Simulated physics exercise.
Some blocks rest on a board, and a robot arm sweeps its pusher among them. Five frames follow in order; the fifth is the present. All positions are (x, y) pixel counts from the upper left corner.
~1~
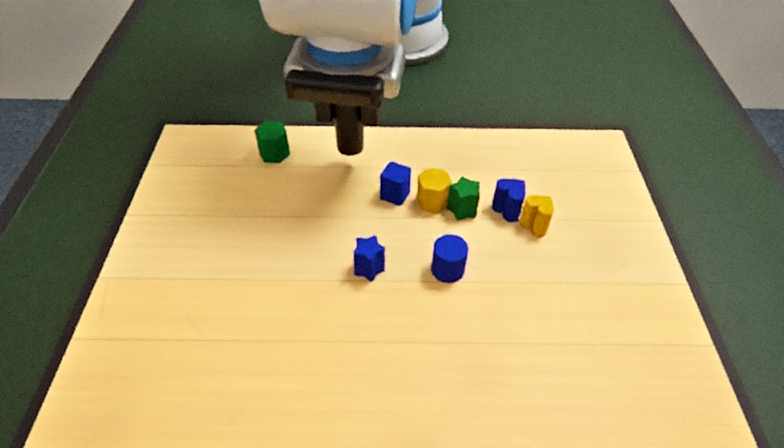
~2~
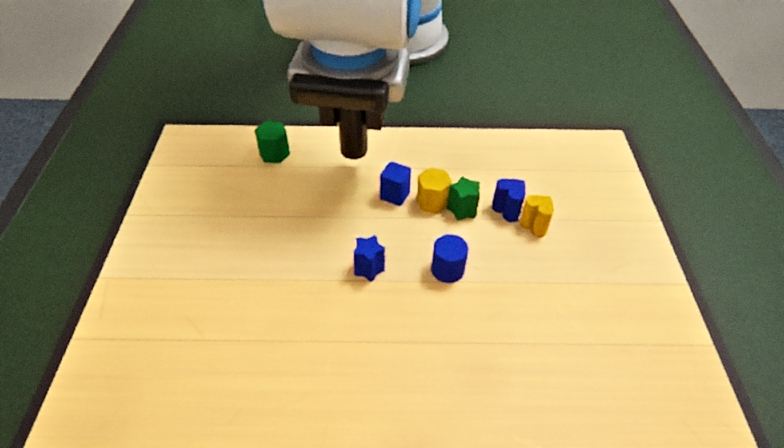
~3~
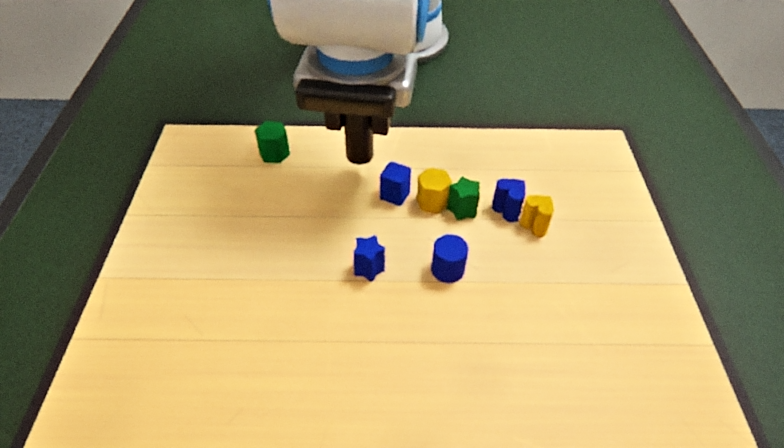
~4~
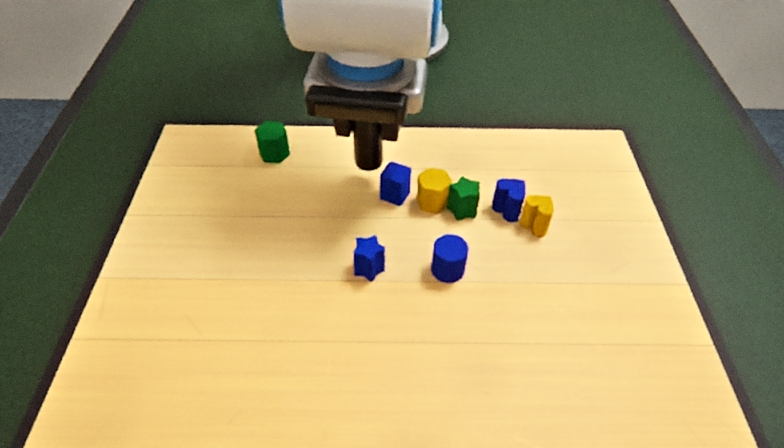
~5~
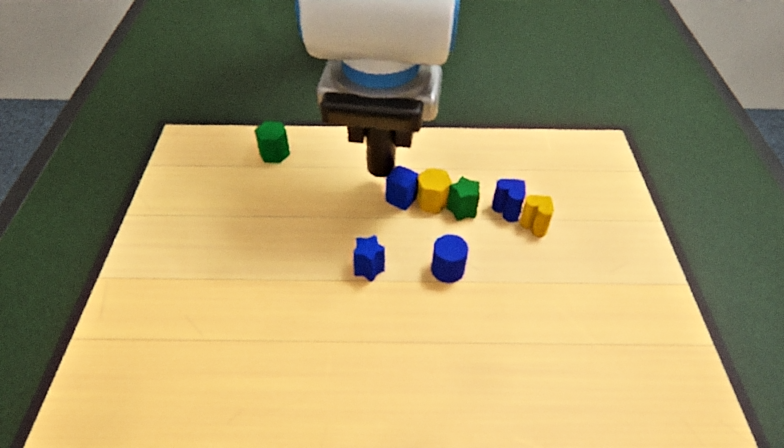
On a wooden board, a robot arm moves right and nudges a blue block rightward.
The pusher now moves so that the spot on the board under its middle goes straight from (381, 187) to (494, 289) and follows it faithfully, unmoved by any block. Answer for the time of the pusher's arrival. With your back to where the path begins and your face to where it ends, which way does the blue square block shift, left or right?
To the path's left.
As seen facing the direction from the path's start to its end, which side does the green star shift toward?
To the path's left.
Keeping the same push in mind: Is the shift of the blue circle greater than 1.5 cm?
I believe so.
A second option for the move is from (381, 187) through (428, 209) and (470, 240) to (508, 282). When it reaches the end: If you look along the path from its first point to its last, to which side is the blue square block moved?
The right.
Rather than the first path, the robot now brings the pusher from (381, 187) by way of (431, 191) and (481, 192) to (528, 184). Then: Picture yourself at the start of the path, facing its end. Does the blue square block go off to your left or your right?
Its sideways move is to the right.
On the path given first. One third of the way, pusher (417, 200); blue square block (438, 209), turned 20° clockwise; yellow hexagonal block (465, 198), turned 65° anticlockwise; green star (493, 192), turned 60° anticlockwise.
Two thirds of the way, pusher (456, 234); blue square block (485, 239); yellow hexagonal block (465, 198), turned 65° anticlockwise; blue circle (455, 254); green star (493, 192), turned 60° anticlockwise.
At the end, pusher (499, 272); blue square block (532, 262), turned 55° anticlockwise; yellow hexagonal block (465, 198), turned 65° anticlockwise; blue circle (464, 275); green star (493, 192), turned 60° anticlockwise.
